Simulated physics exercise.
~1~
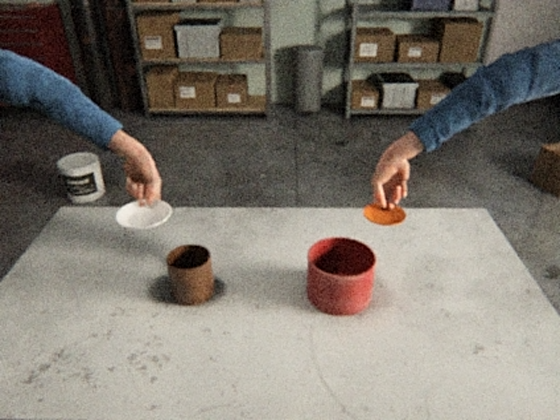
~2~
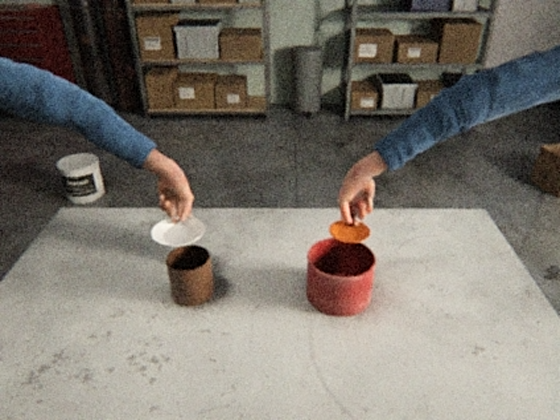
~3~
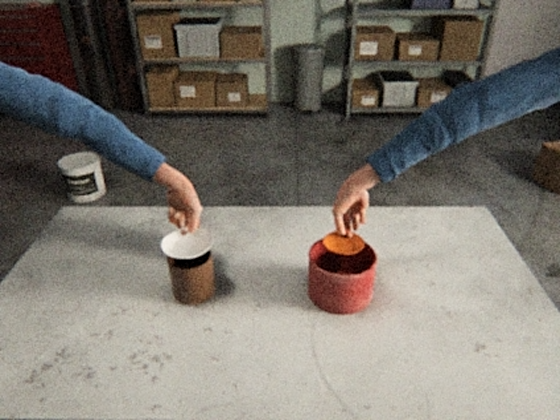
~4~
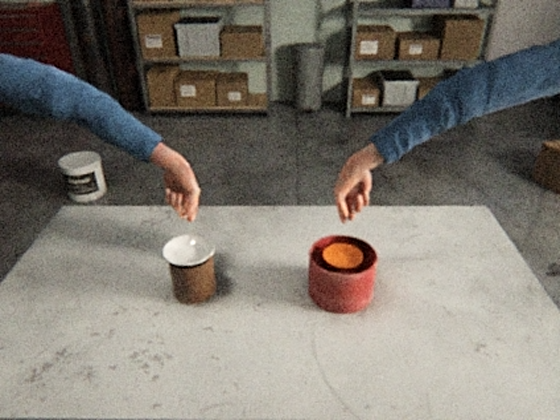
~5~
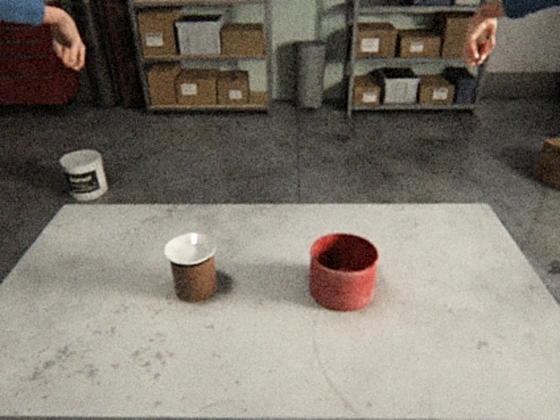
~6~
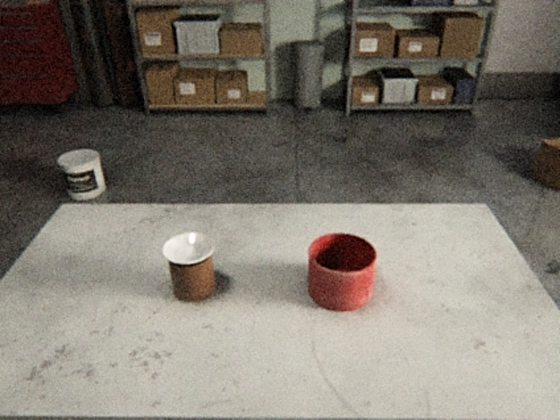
Two hands release discs; the white saucer covers the brown mug, the orange drops inside the red beaker.
